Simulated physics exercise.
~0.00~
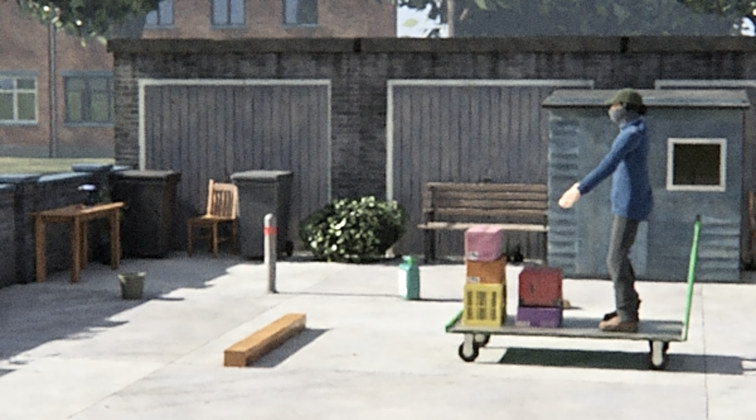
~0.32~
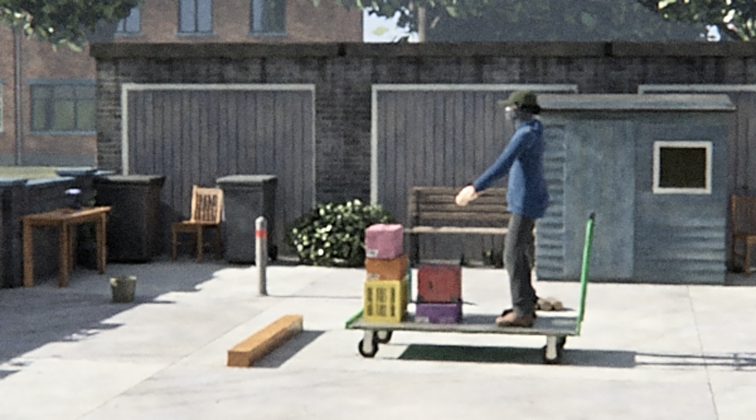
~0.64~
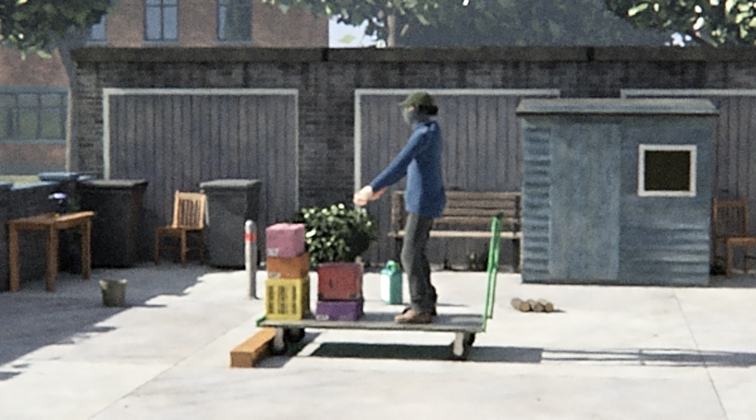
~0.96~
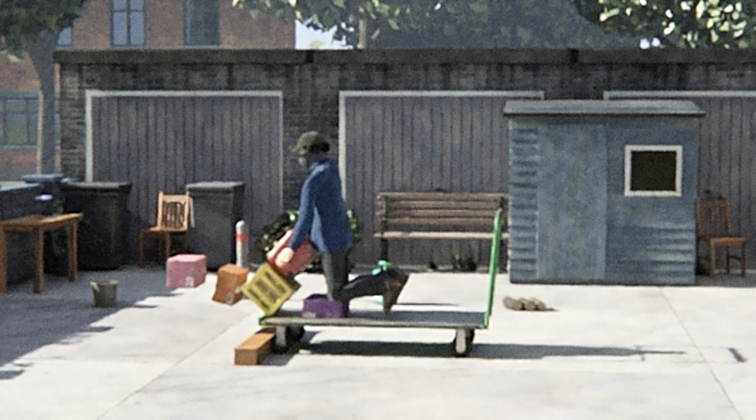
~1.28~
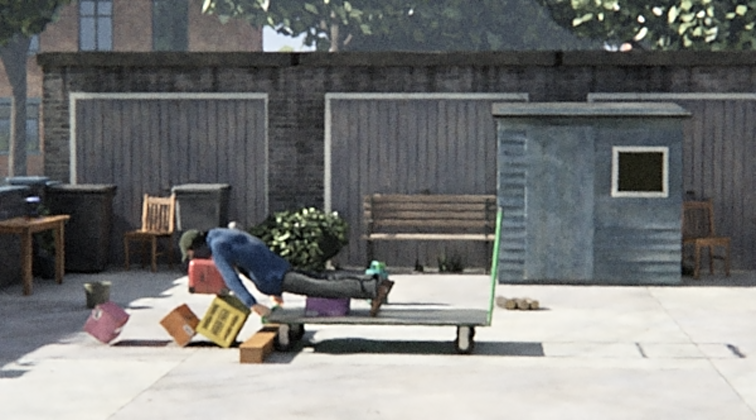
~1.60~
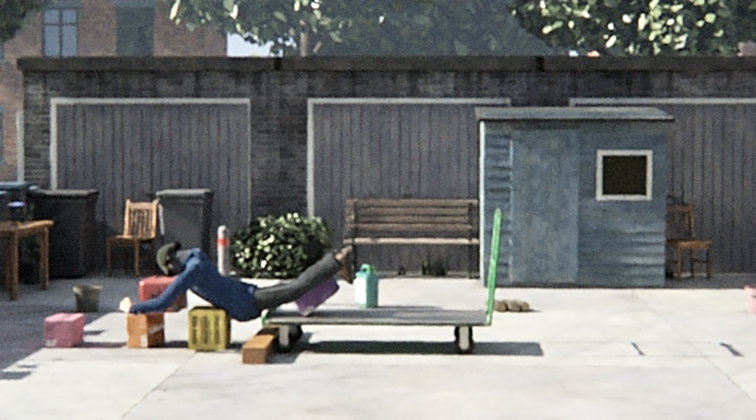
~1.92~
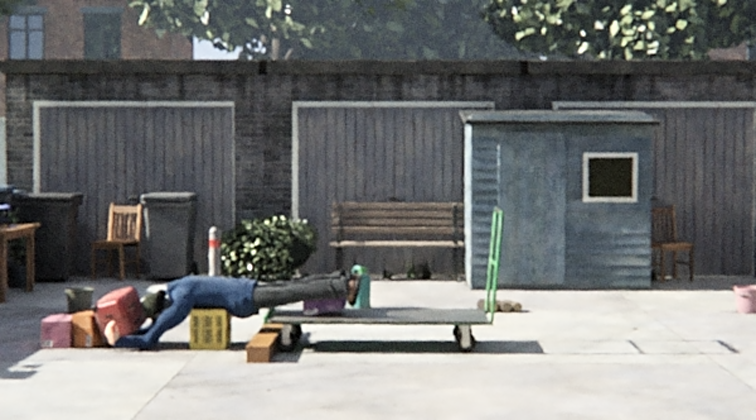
Garage yard with trolley rolling left, hitting a kerb and stopping, boxes toppling off and rider pitching face-down over the front edge.
